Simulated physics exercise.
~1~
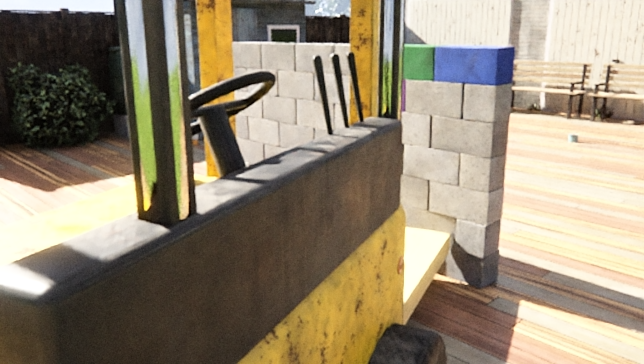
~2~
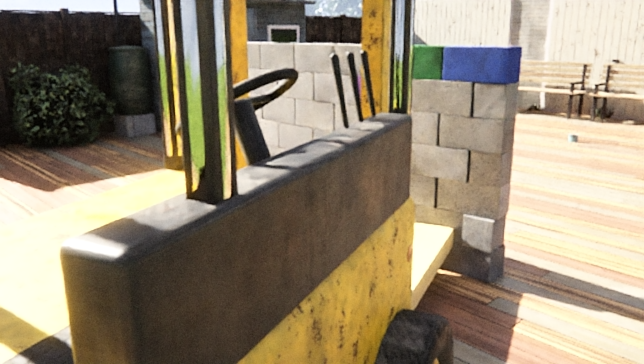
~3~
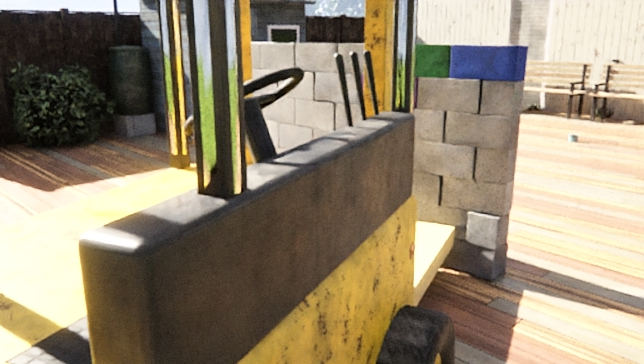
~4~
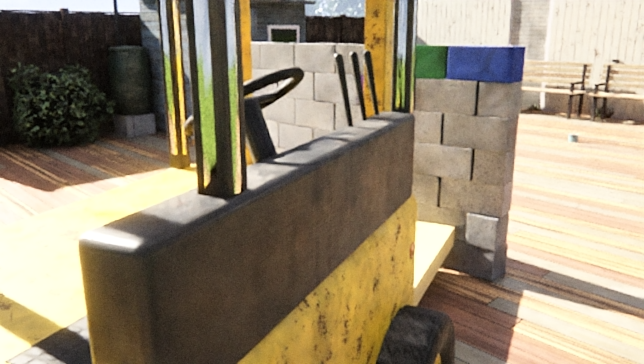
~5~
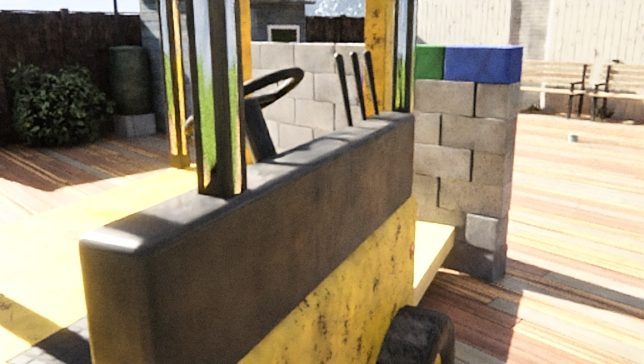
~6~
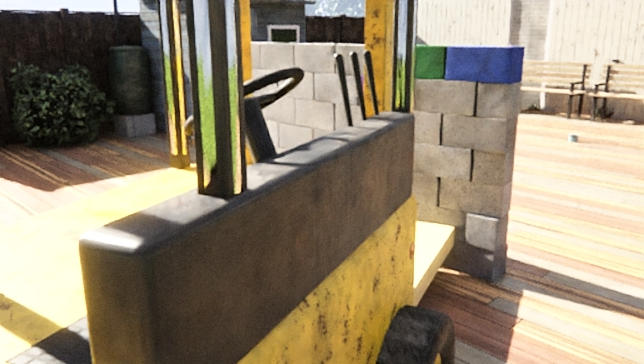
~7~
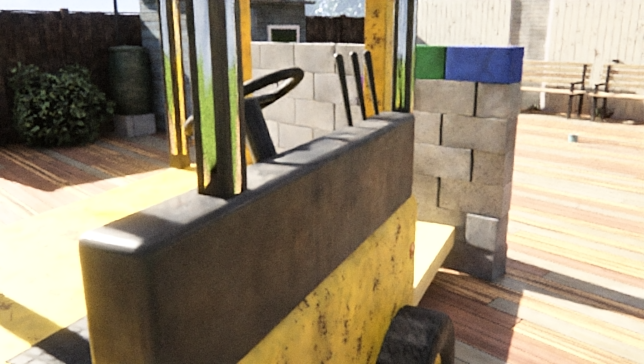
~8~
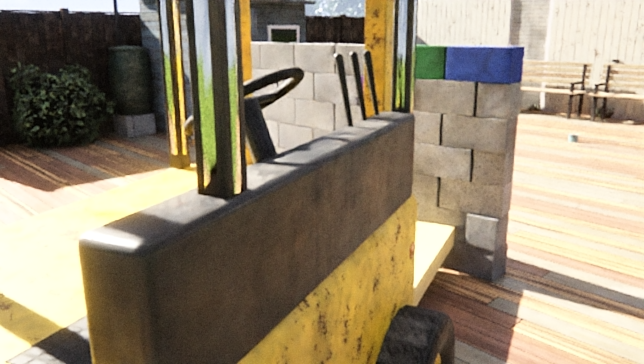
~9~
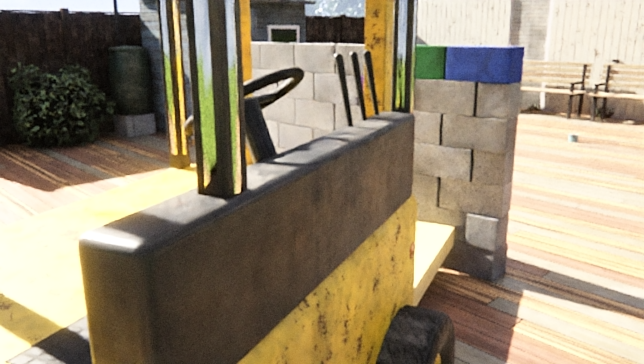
A sunlit yard of wooden decking, with a dark fence, a leafy bush and benches behind, is seen from close beside a yellow and black lift truck. The truck fills the left and centre, its steering wheel and levers showing above a dark side panel. Beyond it stands a grey block wall with a green block and a blue block side by side on top. The truck shifts a little forward, and the wall's visible end nudges slightly to the right. Then the truck stops, and everything stays still, with the wall upright and both coloured blocks still in place.
